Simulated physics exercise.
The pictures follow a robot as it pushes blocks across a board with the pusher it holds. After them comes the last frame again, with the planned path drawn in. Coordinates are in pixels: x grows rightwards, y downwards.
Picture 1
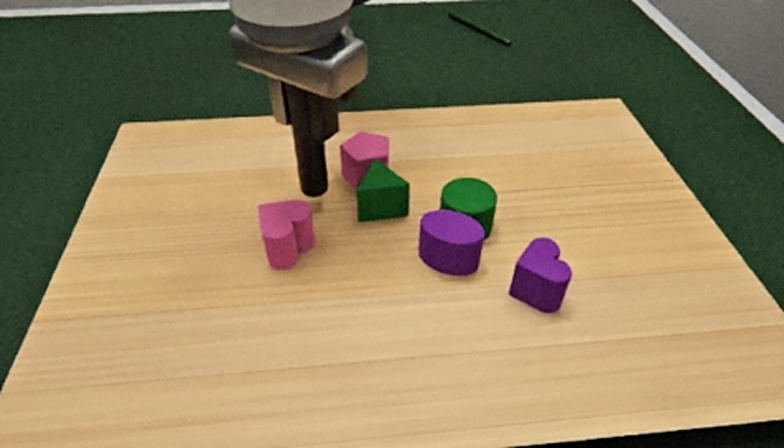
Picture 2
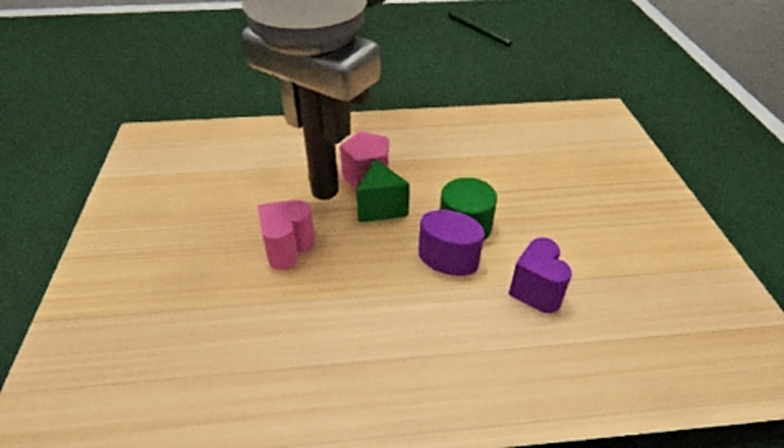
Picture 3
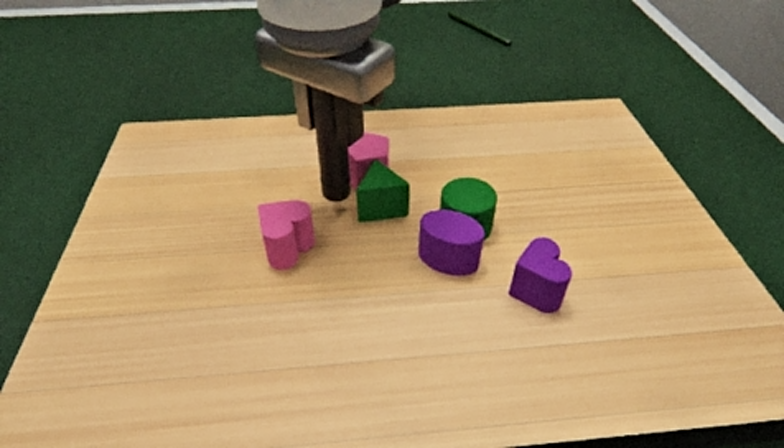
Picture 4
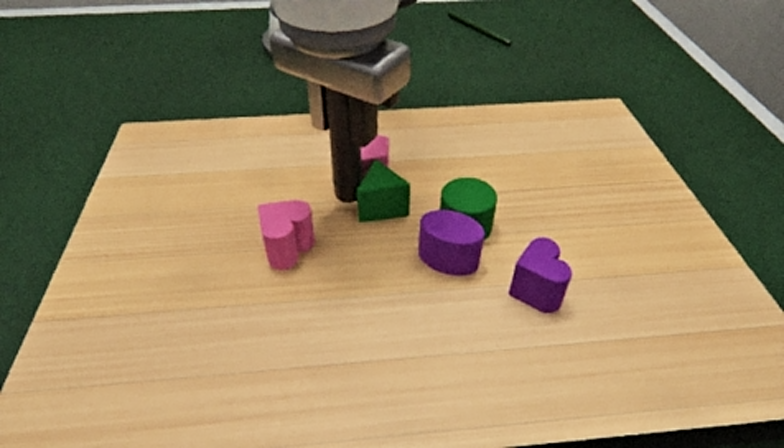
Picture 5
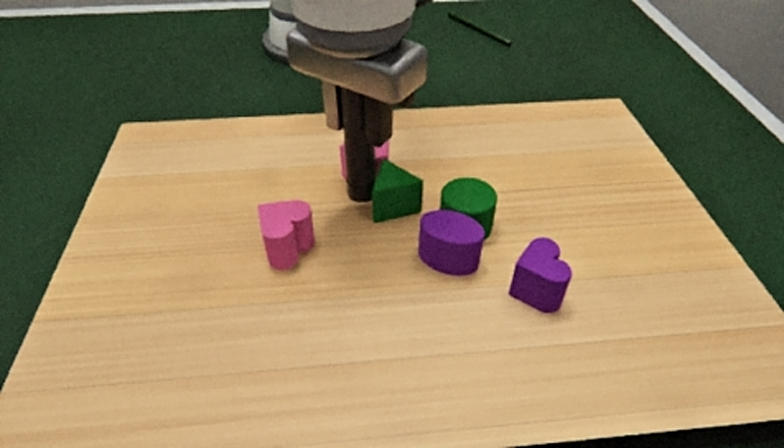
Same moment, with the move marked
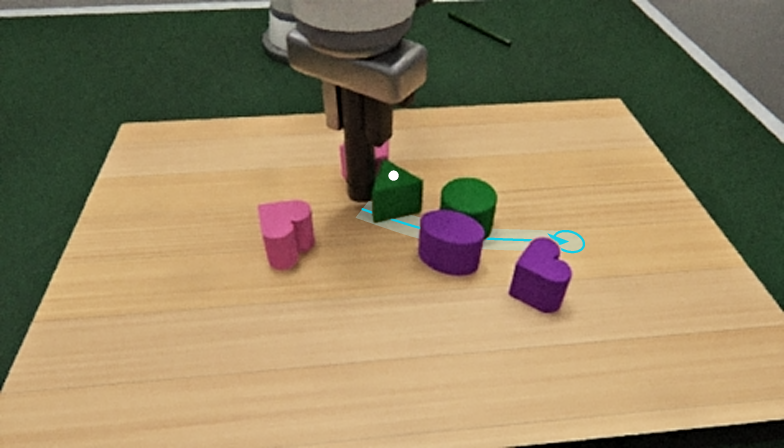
On a light wooden board over a green surface, a robotic arm's dark pusher moves slowly right among pink, green and purple blocks, passes in front of a pink pentagonal block, and nudges the green triangular block slightly right.
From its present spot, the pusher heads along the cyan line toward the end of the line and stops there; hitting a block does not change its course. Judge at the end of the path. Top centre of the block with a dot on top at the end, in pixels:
It sits at (437, 175).
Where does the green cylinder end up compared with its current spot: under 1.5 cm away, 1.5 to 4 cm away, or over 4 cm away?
It will move more than 4 cm.
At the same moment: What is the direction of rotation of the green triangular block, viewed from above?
Counterclockwise rotation.
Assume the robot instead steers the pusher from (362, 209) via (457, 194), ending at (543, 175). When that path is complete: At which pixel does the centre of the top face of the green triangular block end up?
About (579, 155).
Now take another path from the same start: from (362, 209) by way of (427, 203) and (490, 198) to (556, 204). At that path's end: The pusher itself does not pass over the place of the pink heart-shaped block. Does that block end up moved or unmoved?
It will be resting on its spot.
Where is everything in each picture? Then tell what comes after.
In the first picture, pusher's lower end at (315, 190); pink pentagonal block at (366, 145); green triangular block at (381, 177); purple oval block at (452, 225); green cylinder at (470, 193).
In the second picture, pusher at (325, 192); blocks still.
In the third picture, pusher at (336, 194); blocks still.
In the fourth picture, pusher at (349, 195); blocks still.
In the fifth picture, pusher at (362, 195); pink pentagonal block hidden; green triangular block at (394, 176); purple oval block at (452, 225); green cylinder at (470, 193).
Drawn move, from (362, 209) via (460, 236), ending at (569, 241); the dot is on the green triangular block.
The first path, step by step. One third of the way, pusher at (427, 215); green triangular block at (435, 176), turned 60° anticlockwise; green cylinder at (478, 193).
Two thirds of the way, pusher at (500, 225); green triangular block at (437, 175), turned 70° anticlockwise; purple oval block at (459, 231); green cylinder at (526, 185).
At the end, pusher at (574, 227); pink pentagonal block still; green triangular block at (437, 175), turned 70° anticlockwise; purple oval block at (459, 231); green cylinder at (543, 180).
